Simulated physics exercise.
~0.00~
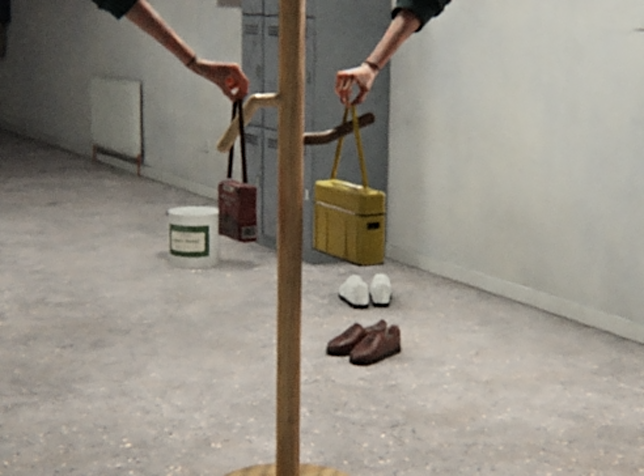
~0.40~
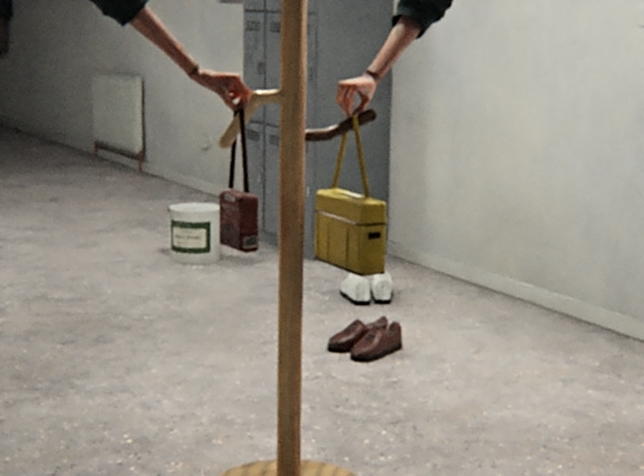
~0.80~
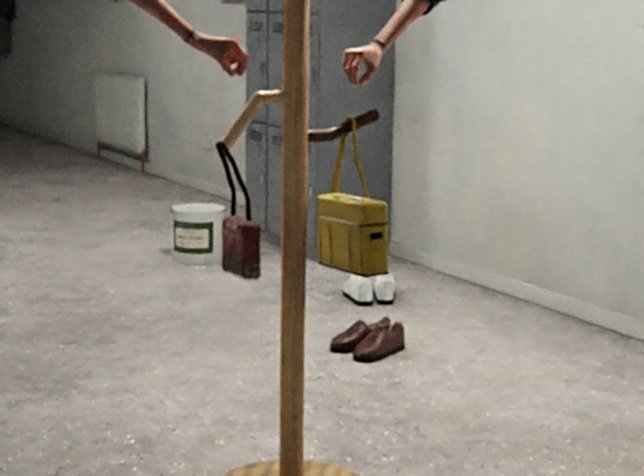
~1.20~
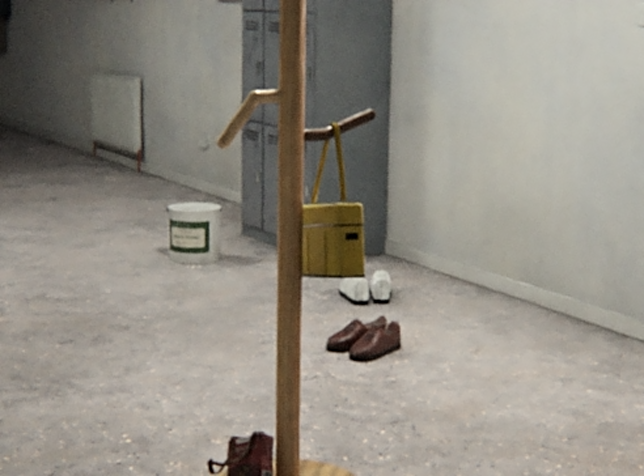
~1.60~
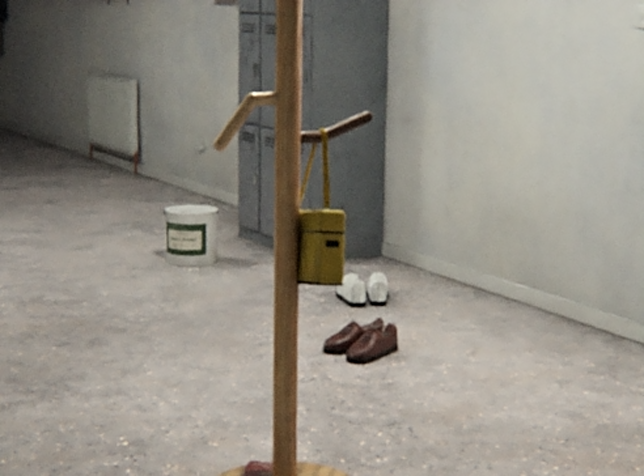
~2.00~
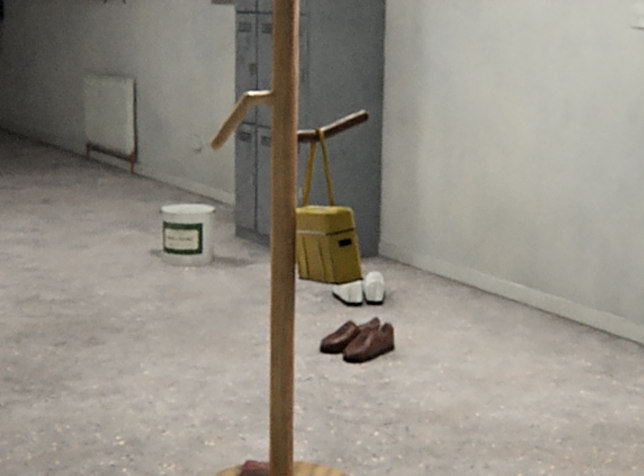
Grey locker corridor, two hands hanging bags on a wooden stand, the red pouch dropping to the floor, the yellow case staying hung.
